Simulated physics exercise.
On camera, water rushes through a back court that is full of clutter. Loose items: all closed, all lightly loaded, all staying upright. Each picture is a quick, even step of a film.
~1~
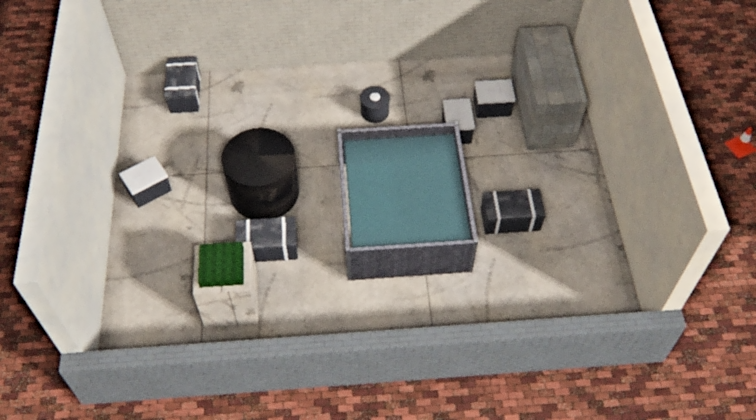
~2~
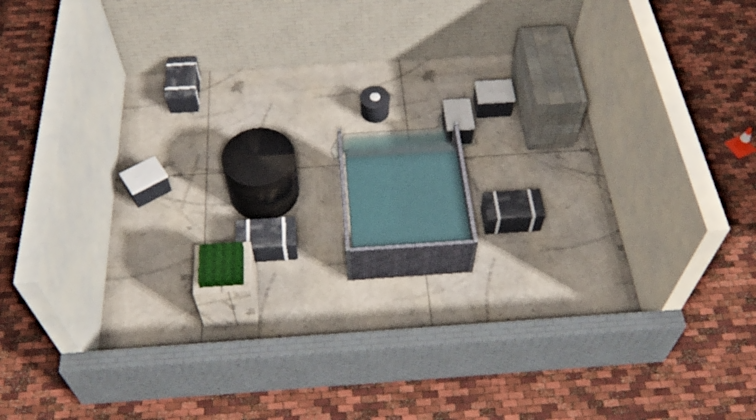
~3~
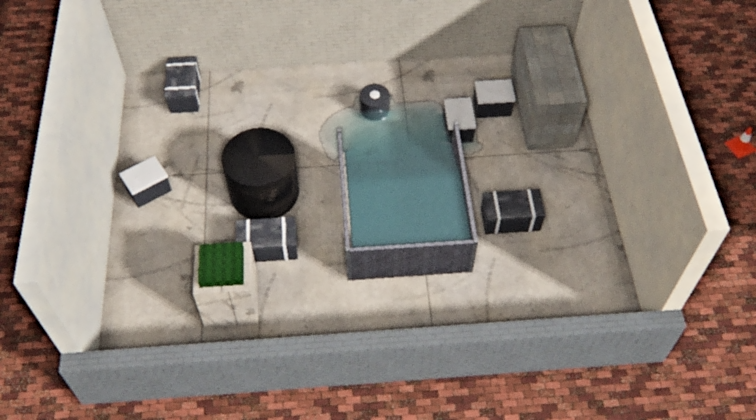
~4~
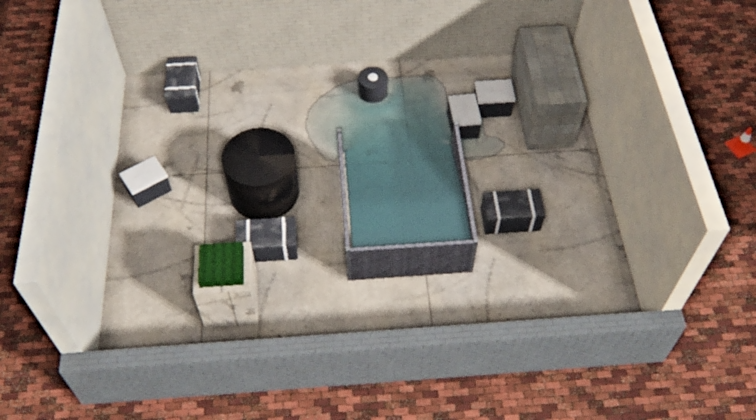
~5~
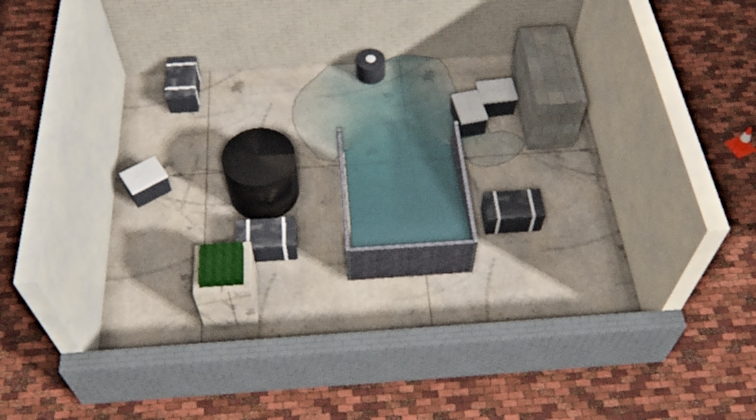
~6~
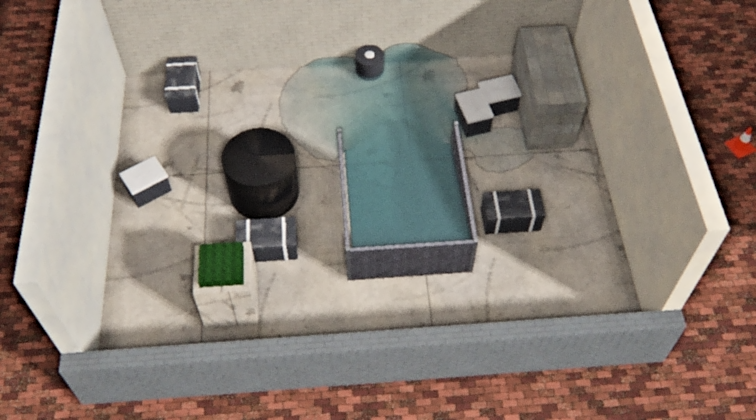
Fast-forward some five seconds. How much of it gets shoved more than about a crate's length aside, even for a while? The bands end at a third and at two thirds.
It climbs to two thirds.
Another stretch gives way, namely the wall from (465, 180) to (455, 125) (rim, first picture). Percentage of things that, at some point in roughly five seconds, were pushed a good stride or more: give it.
Near 40 in a hundred.
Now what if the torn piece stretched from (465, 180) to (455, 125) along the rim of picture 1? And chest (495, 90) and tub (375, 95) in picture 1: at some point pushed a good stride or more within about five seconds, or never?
Went the distance, then went the distance.
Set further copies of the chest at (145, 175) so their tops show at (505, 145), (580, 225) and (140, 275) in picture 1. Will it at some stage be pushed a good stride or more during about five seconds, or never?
Result by item: Gets dislodged / gets dislodged / gets dislodged.
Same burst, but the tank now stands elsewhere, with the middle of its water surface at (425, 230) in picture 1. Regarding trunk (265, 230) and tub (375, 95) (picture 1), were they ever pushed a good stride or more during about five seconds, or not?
Fell short, travelled that far.
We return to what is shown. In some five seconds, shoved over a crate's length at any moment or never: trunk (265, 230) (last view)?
Verdict: Never so far.
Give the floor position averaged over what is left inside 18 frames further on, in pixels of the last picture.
Roughly at (321, 204).
A moment on, 1 of 7 are well off their spots; 1 afloat.
Next, 2 of 7 are well off their spots; 1 afloat.
Later, 5 of 7 are well off their spots; 2 afloat.
In the end, 6 of 7 are well off their spots, and 6 have been at some point; 4 afloat.
